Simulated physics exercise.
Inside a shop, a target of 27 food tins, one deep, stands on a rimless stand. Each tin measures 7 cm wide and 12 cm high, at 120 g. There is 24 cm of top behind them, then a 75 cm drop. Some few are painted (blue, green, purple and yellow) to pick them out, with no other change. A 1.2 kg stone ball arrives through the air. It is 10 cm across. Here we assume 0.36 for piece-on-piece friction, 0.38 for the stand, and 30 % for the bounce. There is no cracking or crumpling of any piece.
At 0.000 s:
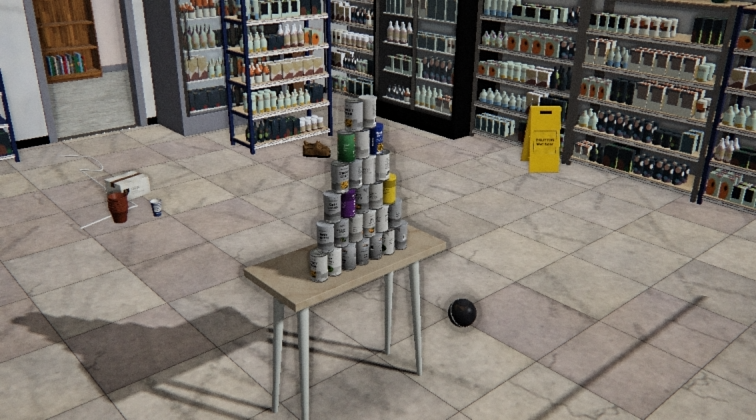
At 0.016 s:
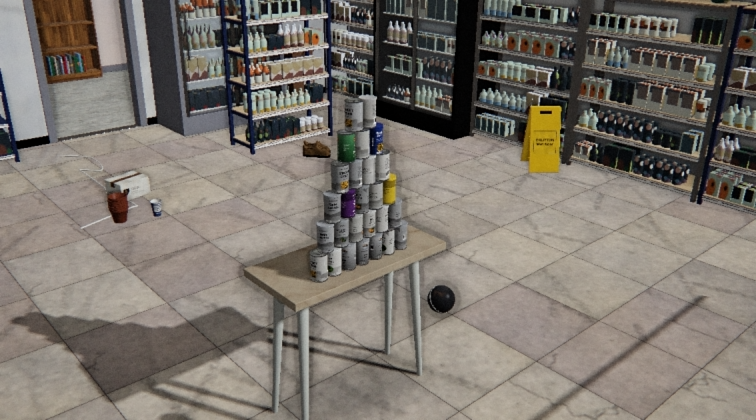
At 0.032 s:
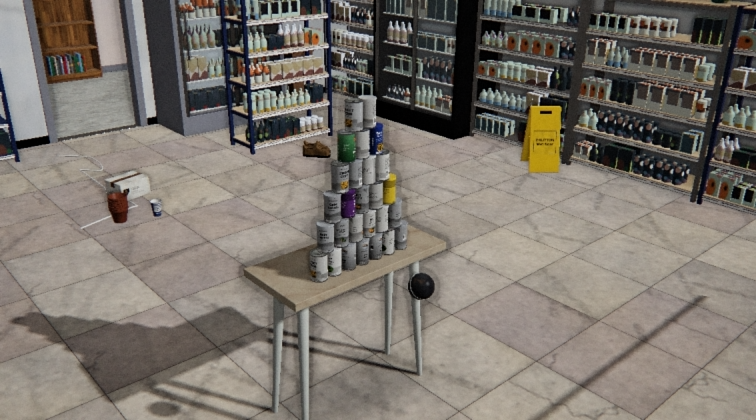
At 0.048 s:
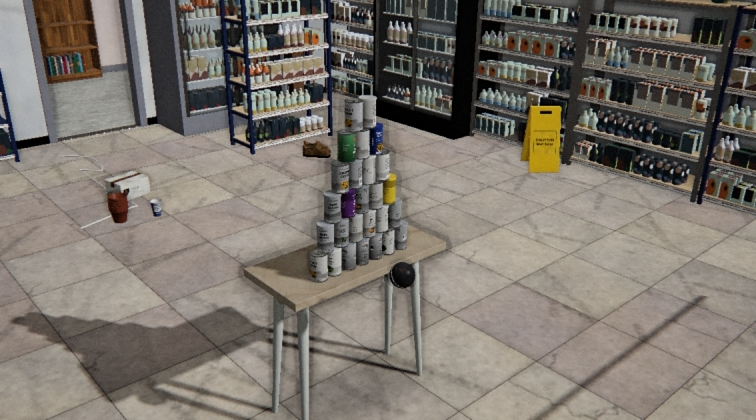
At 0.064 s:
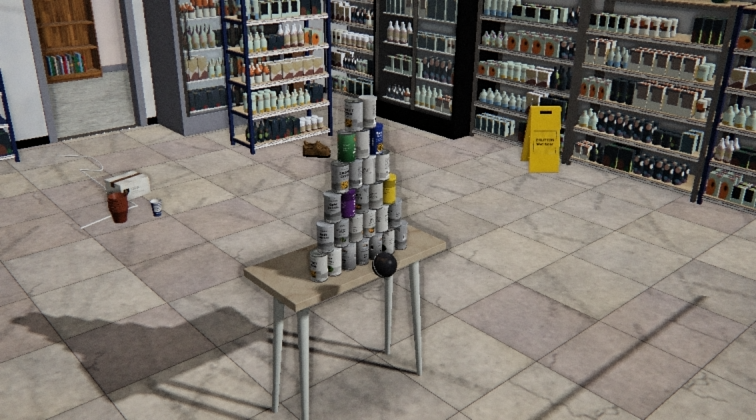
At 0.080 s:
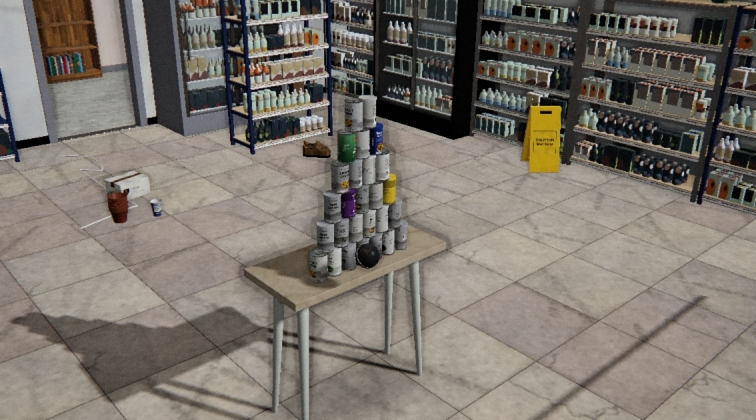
A dark ball glides through the air from right to left, rising slightly past the right end of a small wooden table until it is in front of the lowest tins. The tabletop holds a pyramid of mostly grey tins, with green, blue, purple and yellow ones among them, all motionless. The fixed, raised view shows a tiled shop floor, stocked shelves and a yellow floor sign behind.
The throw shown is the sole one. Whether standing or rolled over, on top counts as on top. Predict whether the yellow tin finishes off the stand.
It does not leave the stand.
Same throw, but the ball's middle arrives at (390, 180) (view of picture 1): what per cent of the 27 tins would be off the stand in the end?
That way, 50 per cent.
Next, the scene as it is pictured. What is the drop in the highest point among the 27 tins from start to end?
12 cm.
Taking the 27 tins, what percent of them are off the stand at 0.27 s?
At that moment 0 per cent.
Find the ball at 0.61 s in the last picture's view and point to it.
Roughly (156, 212).
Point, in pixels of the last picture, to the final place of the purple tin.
Roughly (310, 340).
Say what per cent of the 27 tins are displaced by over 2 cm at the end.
The share is 50 per cent.
Around 0.27 s, ball still moving; none of the 27 tins off the stand, 12 disturbed; yellow tin unmoved; purple tin on its side.
Around 0.61 s, ball still moving; 4 of the 27 tins off the stand; yellow tin unmoved; purple tin on its side.
Around 1.02 s, ball still moving; 8 of the 27 tins off the stand; yellow tin unmoved; green tin on its side.
Around 1.77 s, ball still moving; 10 of the 27 tins off the stand; yellow tin unmoved; green tin on its side.
Finally (2.1 s), ball rolling away; 10 of the 27 tins off the stand; yellow tin unmoved; purple tin on its side; green tin on its side. Seen by the last camera, middles, yellow tin near (387, 189), purple tin near (310, 340).
